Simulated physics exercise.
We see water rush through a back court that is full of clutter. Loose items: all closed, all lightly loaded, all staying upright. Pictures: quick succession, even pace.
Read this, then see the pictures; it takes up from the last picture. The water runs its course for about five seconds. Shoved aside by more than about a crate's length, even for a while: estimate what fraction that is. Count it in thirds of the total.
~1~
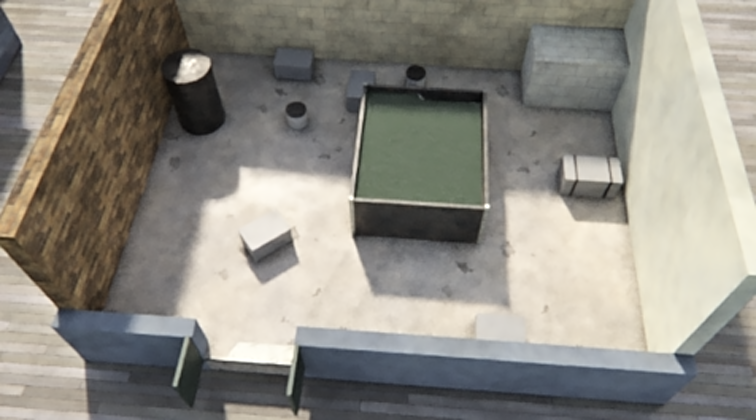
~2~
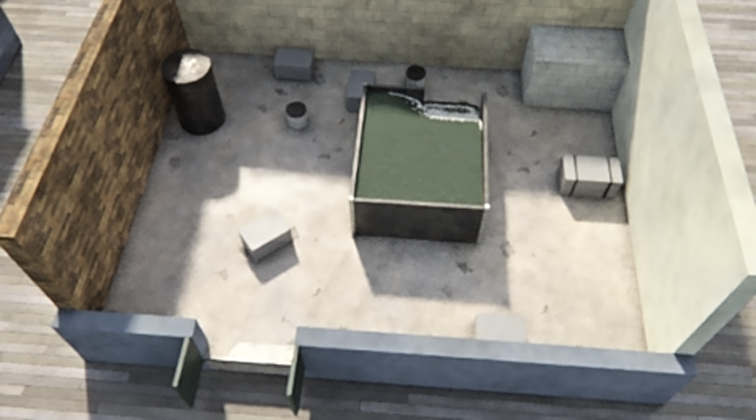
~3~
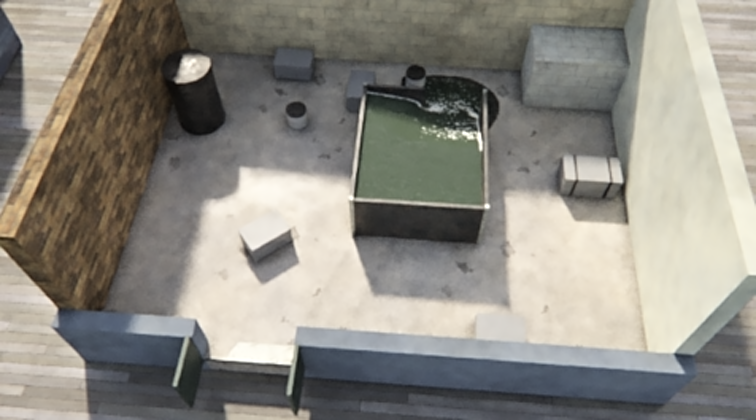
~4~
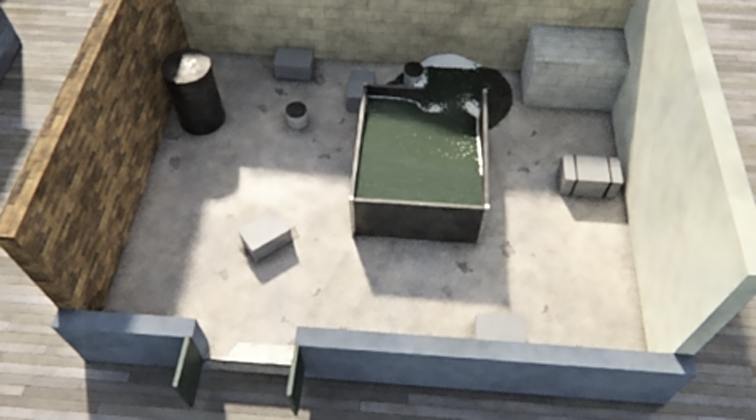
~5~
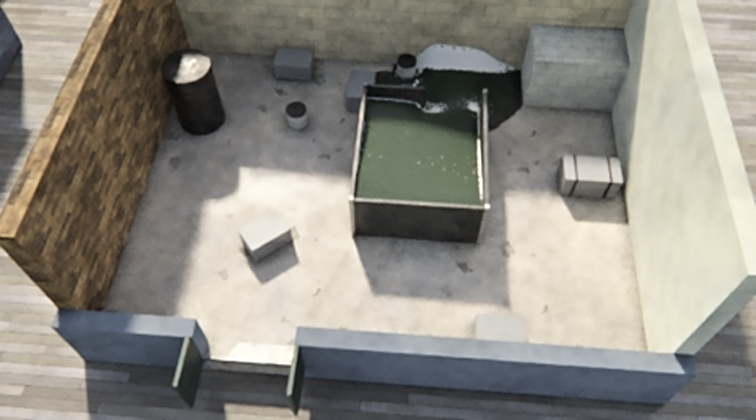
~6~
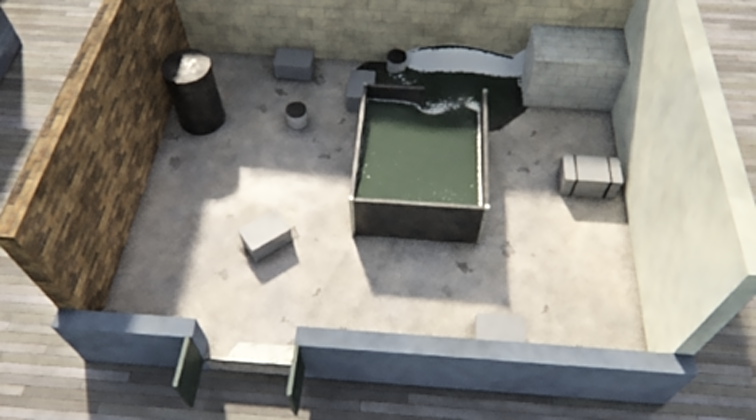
Out of the total, two thirds or more.
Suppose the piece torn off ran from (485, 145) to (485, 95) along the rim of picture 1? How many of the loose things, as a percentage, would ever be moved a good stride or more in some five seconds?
Around 60 per cent.
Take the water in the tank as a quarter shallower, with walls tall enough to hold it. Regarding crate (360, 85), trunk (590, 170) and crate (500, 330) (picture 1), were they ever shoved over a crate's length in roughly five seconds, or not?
The first reached the mark, the second reached the mark, the third stopped before it.
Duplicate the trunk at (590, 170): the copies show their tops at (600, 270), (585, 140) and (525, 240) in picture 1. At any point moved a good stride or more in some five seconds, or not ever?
Result by item: Gets dislodged / gets dislodged / gets dislodged.
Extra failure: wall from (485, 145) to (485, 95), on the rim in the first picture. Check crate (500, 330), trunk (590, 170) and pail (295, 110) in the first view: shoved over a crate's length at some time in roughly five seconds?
Here is how they go, in order: Dislodged that far, dislodged that far, and fails to go that far.
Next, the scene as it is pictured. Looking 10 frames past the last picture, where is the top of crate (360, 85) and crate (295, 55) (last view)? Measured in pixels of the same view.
Look around pixels (335, 111) and (232, 69).
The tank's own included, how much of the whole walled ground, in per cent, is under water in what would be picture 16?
Estimate: 45 %.
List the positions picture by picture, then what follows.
In the first picture, a pail at (416, 72), on the bottom; a crate at (361, 84), on the bottom; 0 of 7 have shifted.
In the second picture, a pail at (416, 72), on the bottom; a crate at (361, 84) rests on the ground; 0 of 7 have shifted.
In the third picture, a pail at (416, 72), on the bottom; a crate at (361, 84), on the bottom; 0 of 7 have shifted.
In the fourth picture, a pail at (414, 69) rests on the ground, close to its start; a crate at (361, 84), on the bottom; 1 of 7 have shifted.
In the fifth picture, a pail at (407, 60), on the bottom, close to its start; a crate at (361, 84), on the bottom; 1 of 7 have shifted.
In the sixth picture, a pail at (397, 56), on the bottom, a stride from its start; a crate at (361, 84), on the bottom; 1 of 7 have shifted.
A moment on, 1 of 7 are well off their spots; 0 afloat.
Next, 3 of 7 are well off their spots; 0 afloat.
Later, 5 of 7 are well off their spots; 2 afloat.
In the end, 6 of 7 are well off their spots, and 6 have been at some point; 2 afloat.
